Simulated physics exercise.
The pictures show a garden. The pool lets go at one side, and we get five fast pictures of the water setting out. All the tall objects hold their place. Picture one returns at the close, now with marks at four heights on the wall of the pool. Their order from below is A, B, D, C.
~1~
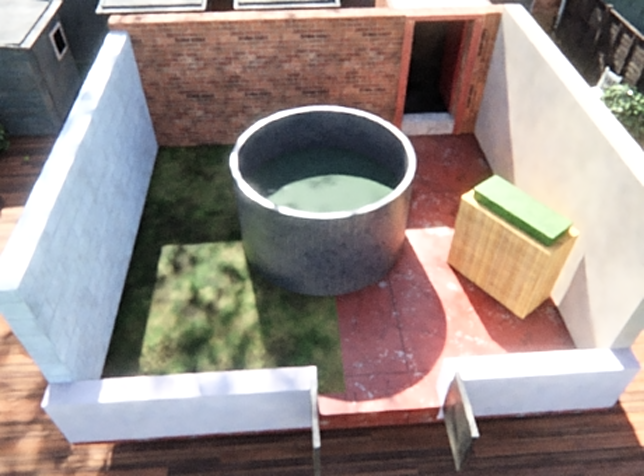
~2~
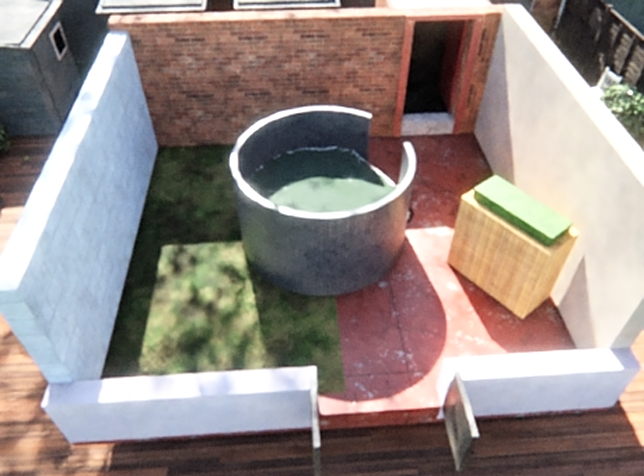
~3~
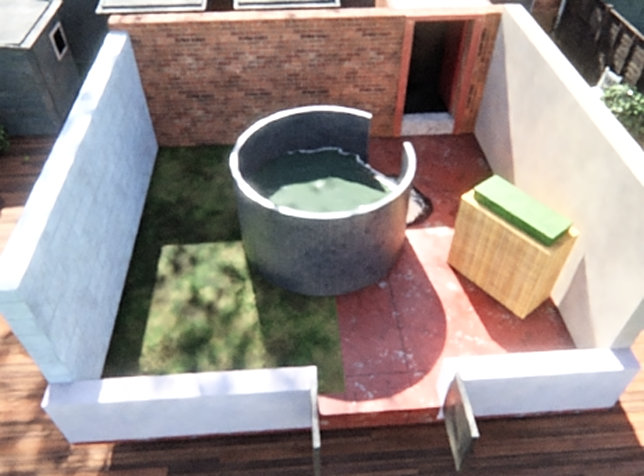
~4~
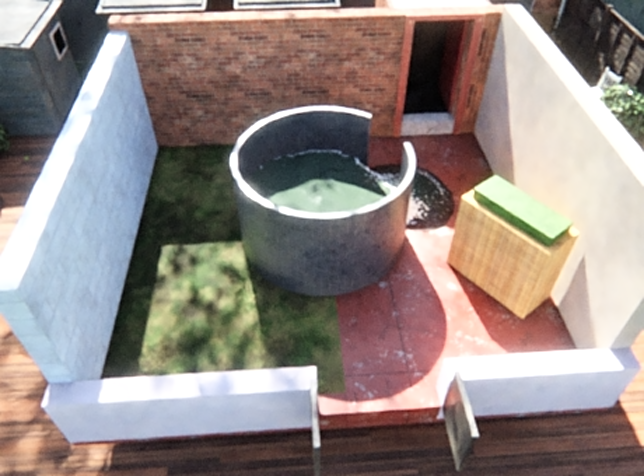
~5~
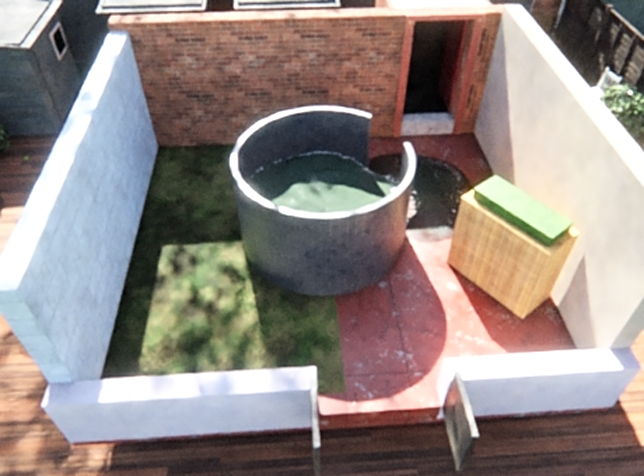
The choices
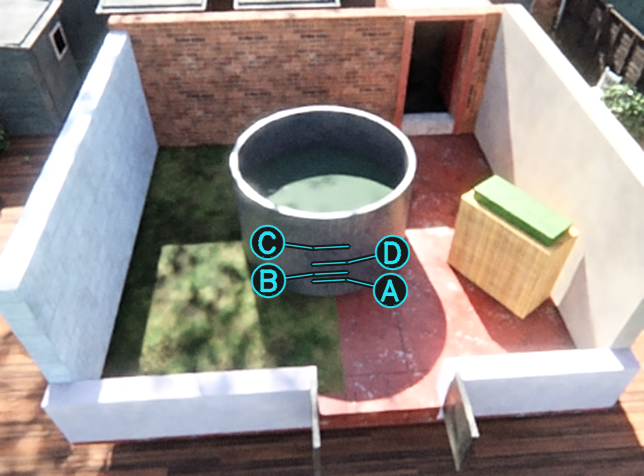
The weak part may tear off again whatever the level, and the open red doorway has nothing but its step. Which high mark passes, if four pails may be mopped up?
Level D.
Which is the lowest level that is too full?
C.
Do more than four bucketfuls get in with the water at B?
No, not at all.
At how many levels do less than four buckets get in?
Three.
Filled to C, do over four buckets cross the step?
Yes.
In cyan, A at (329, 280); B at (330, 273); C at (330, 247); D at (330, 263); from the bottom up A, B, D, C.
For level A, nothing gets over.
For level B, nothing gets over.
For level C, about 9 bucketfuls get in.
For level D, a splash gets over, under a bucket.
